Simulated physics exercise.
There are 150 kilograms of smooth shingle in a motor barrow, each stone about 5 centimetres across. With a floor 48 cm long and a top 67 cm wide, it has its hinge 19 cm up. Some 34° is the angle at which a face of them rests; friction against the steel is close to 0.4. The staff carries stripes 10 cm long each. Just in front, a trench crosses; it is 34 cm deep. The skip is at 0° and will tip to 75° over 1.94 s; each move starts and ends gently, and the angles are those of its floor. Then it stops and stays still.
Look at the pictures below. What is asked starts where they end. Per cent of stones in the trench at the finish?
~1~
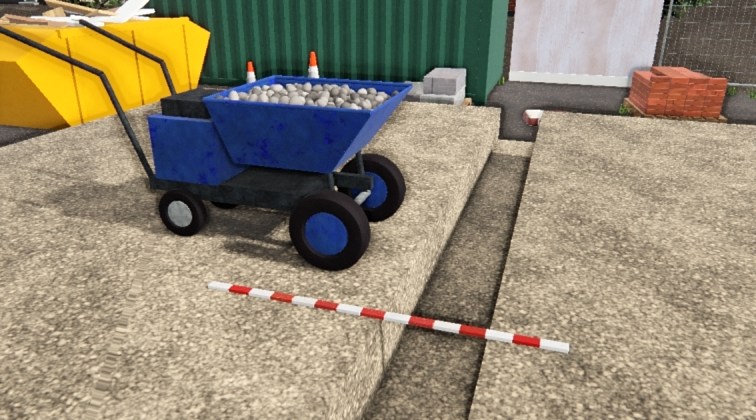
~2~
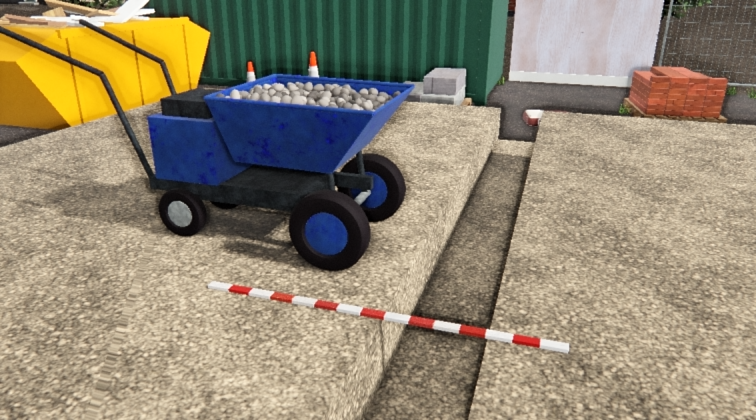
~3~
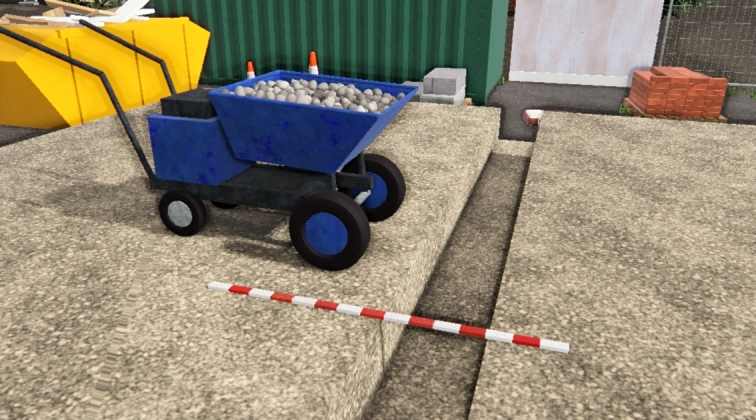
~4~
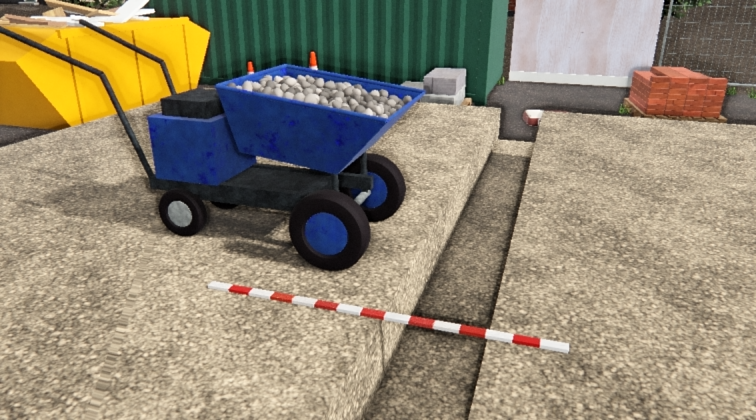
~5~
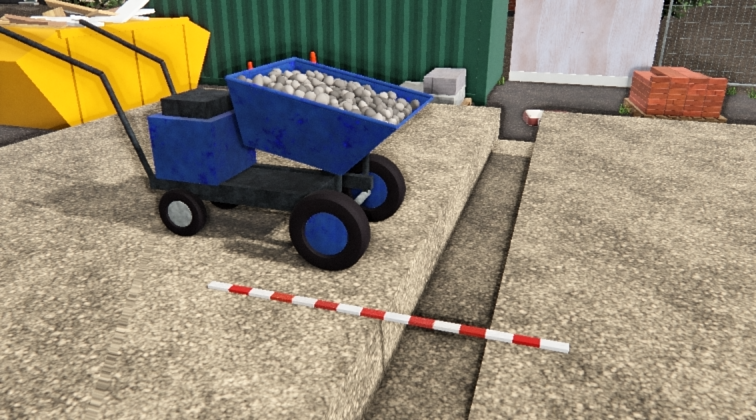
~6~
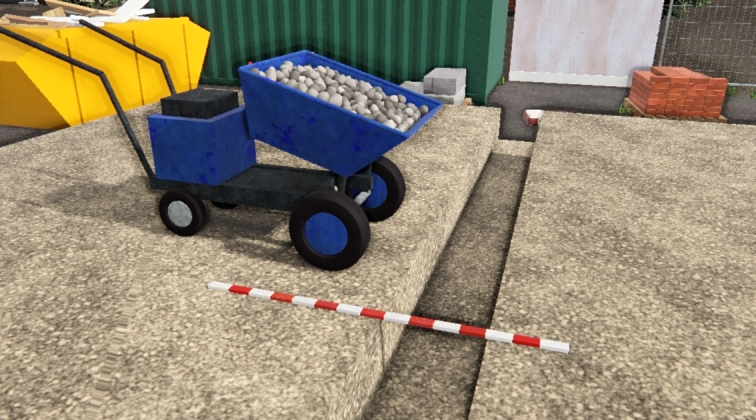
About 60 %.
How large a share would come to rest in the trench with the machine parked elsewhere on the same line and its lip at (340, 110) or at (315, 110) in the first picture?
95 %, then 100 %.
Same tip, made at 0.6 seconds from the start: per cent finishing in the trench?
40 %.
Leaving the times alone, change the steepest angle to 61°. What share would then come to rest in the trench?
Around 60 per cent would finish in the trench.
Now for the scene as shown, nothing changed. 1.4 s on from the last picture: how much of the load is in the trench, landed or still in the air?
About 35%.
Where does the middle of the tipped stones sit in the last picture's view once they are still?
Around (490, 303).
Then, 0.9 s after the last picture the floor is at 64°, 90 % in the skip, 8 % in the trench, 2 % past the trench; the foremost stones are at (524, 255).
Then, 1.4 s after the last picture the floor is at 75°, 28 % in the skip, 36 % in the trench, 37 % past the trench; the foremost stones are at (661, 293).
Then, 1.8 s after the last picture the floor is at 75°, 8 % in the skip, 51 % in the trench, 41 % past the trench; the foremost stones are at (705, 283).
Then, 3.7 s after the last picture the floor is at 75°, 0 % in the skip, 60 % in the trench, 40 % past the trench; the foremost stones are at (731, 308).
